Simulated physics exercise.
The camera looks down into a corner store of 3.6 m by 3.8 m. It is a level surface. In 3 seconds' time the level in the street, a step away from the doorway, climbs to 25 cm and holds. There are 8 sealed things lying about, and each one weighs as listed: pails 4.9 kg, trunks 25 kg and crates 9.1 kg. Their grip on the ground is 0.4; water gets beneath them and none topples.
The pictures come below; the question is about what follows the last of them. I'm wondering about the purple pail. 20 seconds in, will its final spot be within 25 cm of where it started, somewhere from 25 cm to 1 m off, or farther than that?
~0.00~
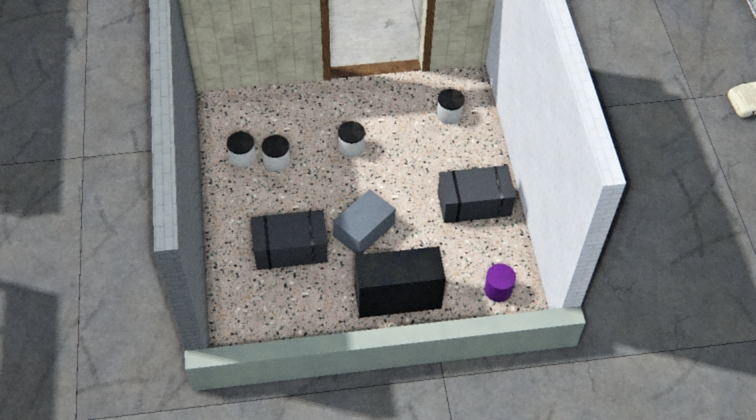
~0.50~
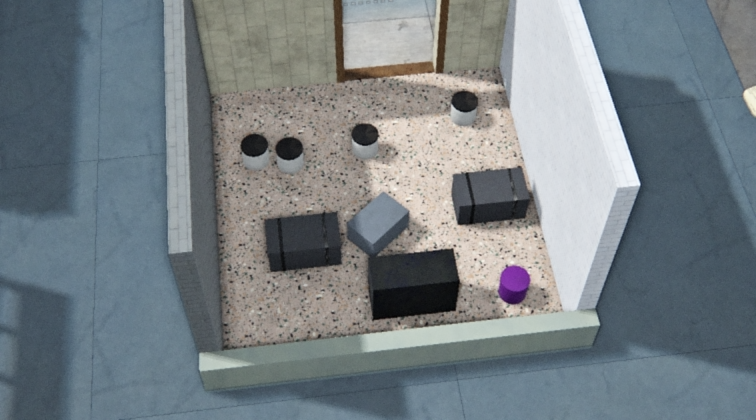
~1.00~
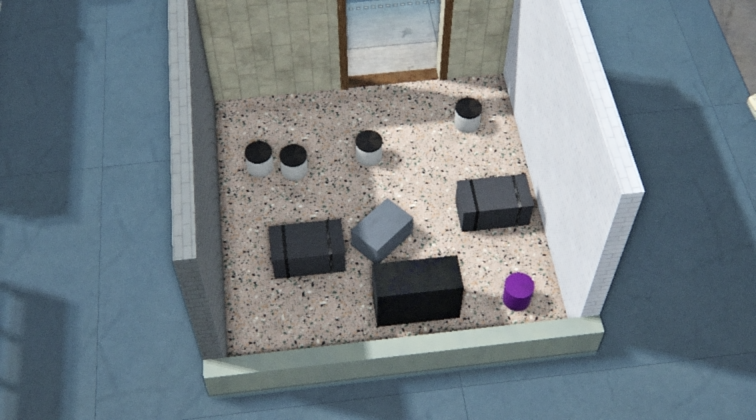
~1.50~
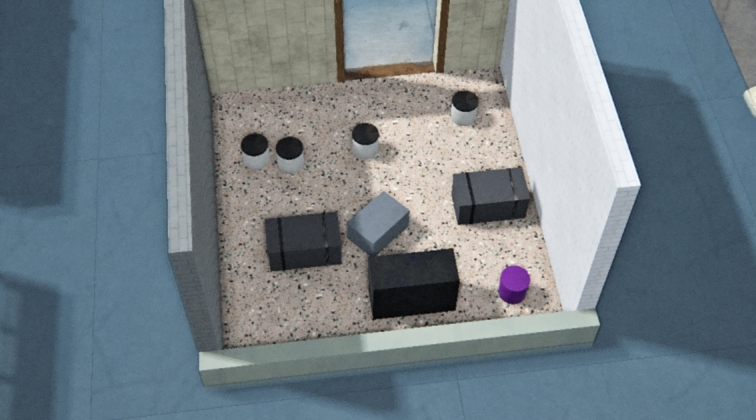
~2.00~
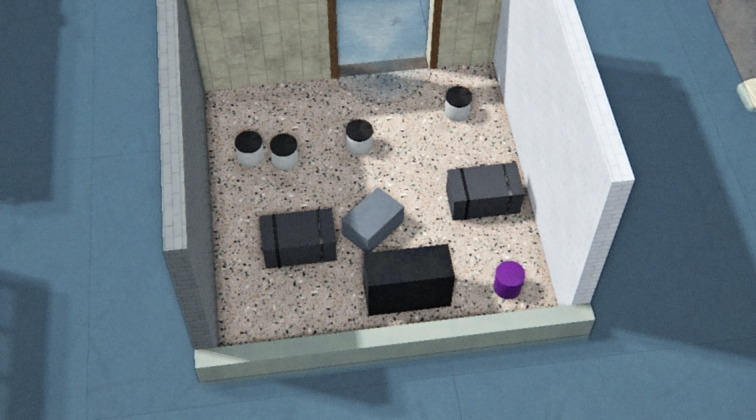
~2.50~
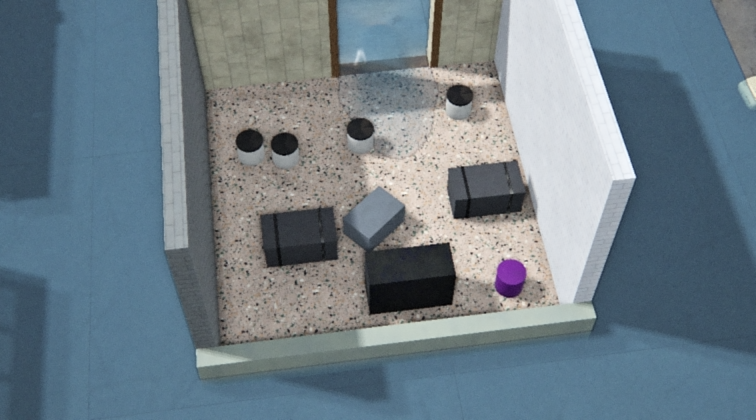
Its final spot will be somewhere from 25 cm to 1 m off.
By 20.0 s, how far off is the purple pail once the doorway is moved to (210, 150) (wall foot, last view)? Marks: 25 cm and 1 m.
Well, the purple pail really gets moving far.
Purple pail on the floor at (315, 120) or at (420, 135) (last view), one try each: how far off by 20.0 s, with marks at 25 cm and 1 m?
A small shift, then a long trip.
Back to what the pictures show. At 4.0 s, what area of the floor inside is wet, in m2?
7.0 m2.
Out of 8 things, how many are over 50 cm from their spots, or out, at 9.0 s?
The number comes to 5.
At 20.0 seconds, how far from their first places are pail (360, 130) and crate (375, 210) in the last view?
They've ended up 120 cm and 40 cm away, in that order.
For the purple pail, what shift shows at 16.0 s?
Around 40 centimetres.
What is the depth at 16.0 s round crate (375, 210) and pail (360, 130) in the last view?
20 and 18 cm.
After 4.0 s the purple pail is near (512, 272), 0.0 m from its start, aground; 0 afloat.
After 9.0 s the purple pail is near (512, 300), 0.4 m from its start, afloat; 7 afloat.
After 16.0 s the purple pail is near (513, 297), 0.4 m from its start, afloat; 8 afloat.
After 20.0 s the purple pail is near (513, 295), 0.4 m from its start, afloat; 8 afloat.
